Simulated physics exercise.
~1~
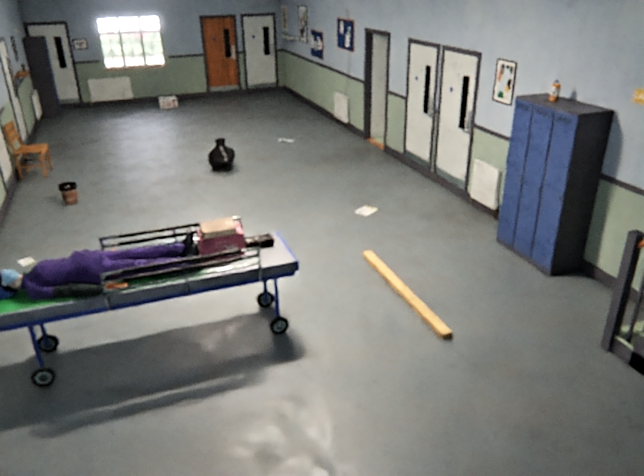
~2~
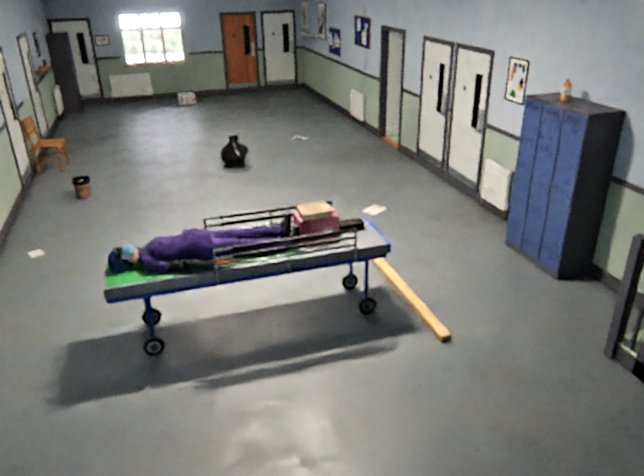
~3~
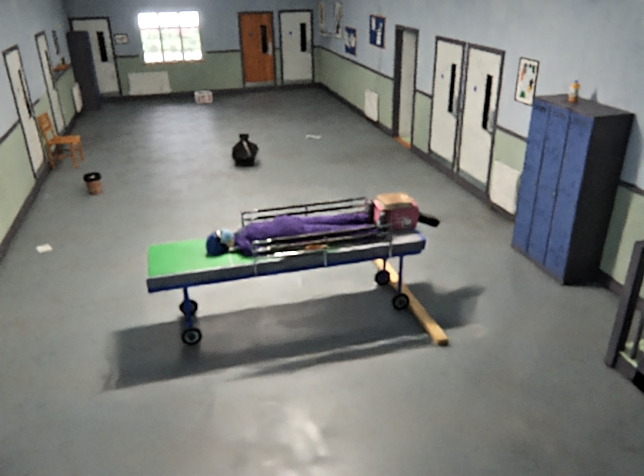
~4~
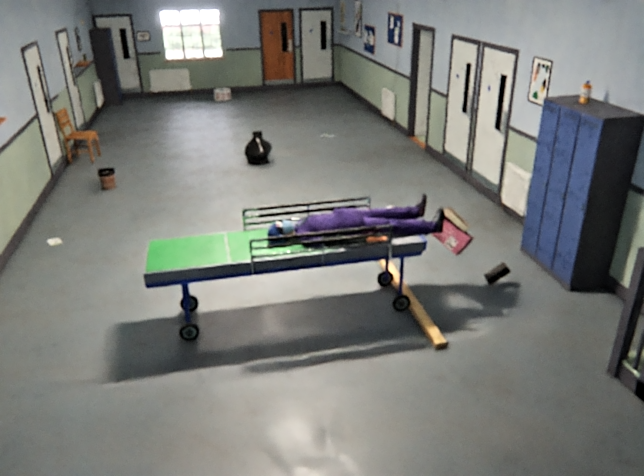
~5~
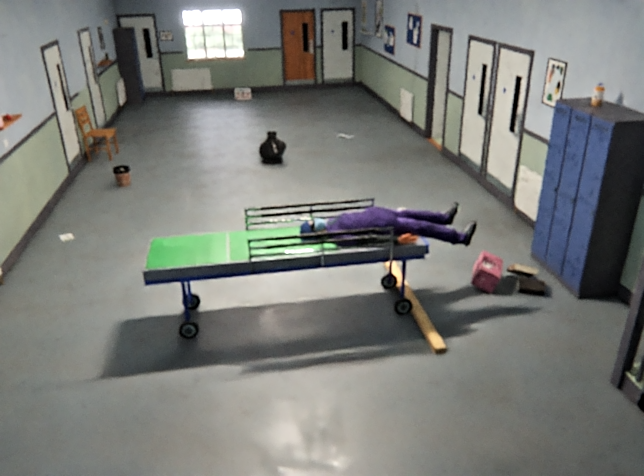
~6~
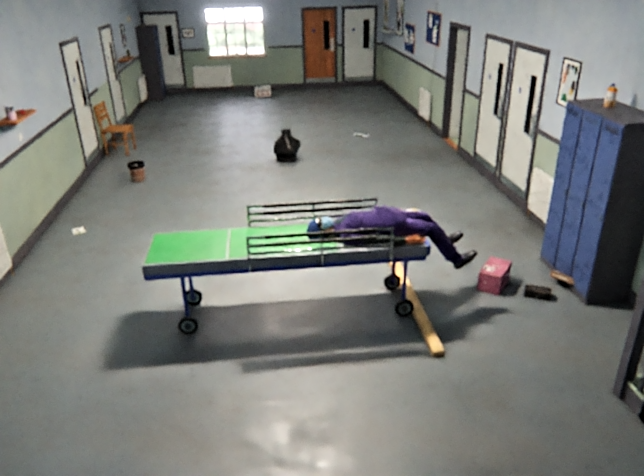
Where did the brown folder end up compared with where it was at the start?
At the start it was riding on top of the pink bag at the foot of the trolley. By the end it was lying on the floor to the right, close to the blue lockers.
